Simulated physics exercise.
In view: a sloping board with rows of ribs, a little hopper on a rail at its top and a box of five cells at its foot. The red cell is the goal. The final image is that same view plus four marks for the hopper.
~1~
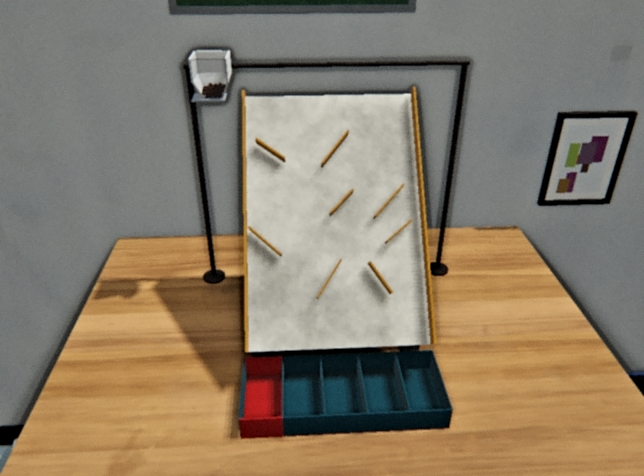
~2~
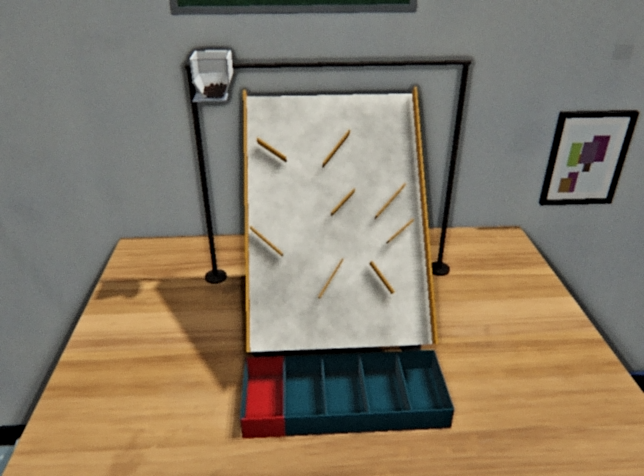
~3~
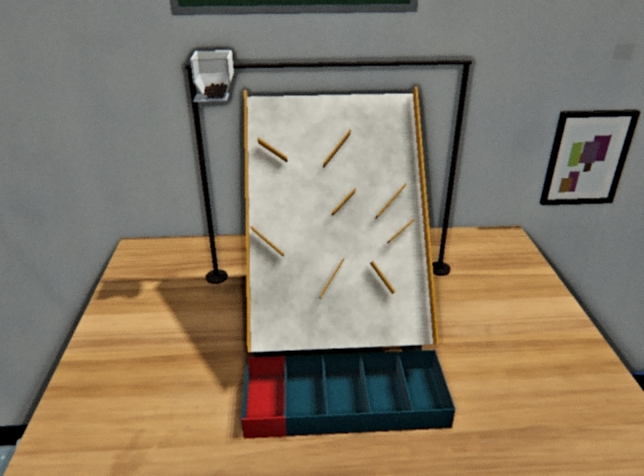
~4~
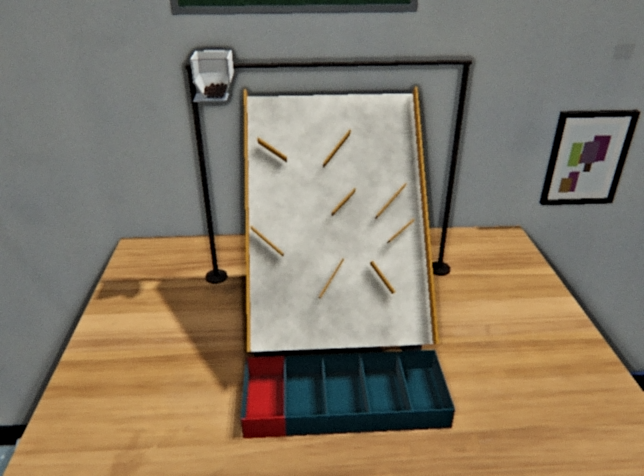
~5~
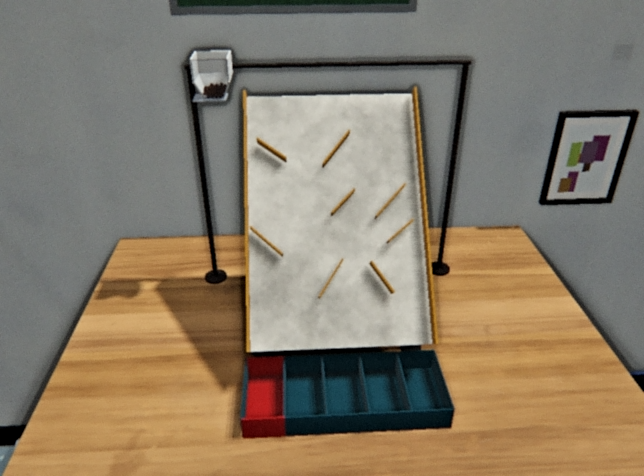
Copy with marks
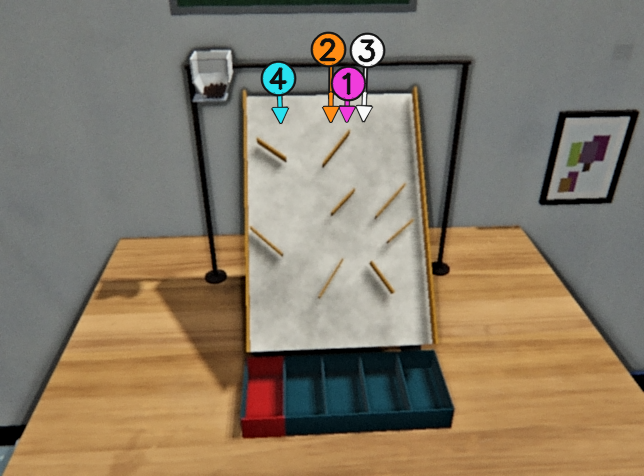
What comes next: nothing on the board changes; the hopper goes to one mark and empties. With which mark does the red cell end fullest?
Mark 4 does it best.
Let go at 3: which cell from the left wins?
The third.
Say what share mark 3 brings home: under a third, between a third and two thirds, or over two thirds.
It is under a third.
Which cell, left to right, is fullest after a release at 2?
It is the second one.
On the marked copy, mark 1 meets the board at (346, 116); mark 2 meets the board at (330, 116); mark 3 meets the board at (363, 115); mark 4 meets the board at (280, 117).
Choosing 1, a small part in the red cell, most in other cells, a small part outside the box.
Choosing 2, about a quarter in the red cell, about two thirds in other cells, a small part outside the box.
Choosing 3, a small part in the red cell, most in other cells, a small part outside the box.
Choosing 4, about half in the red cell, about a third in other cells, a small part outside the box.
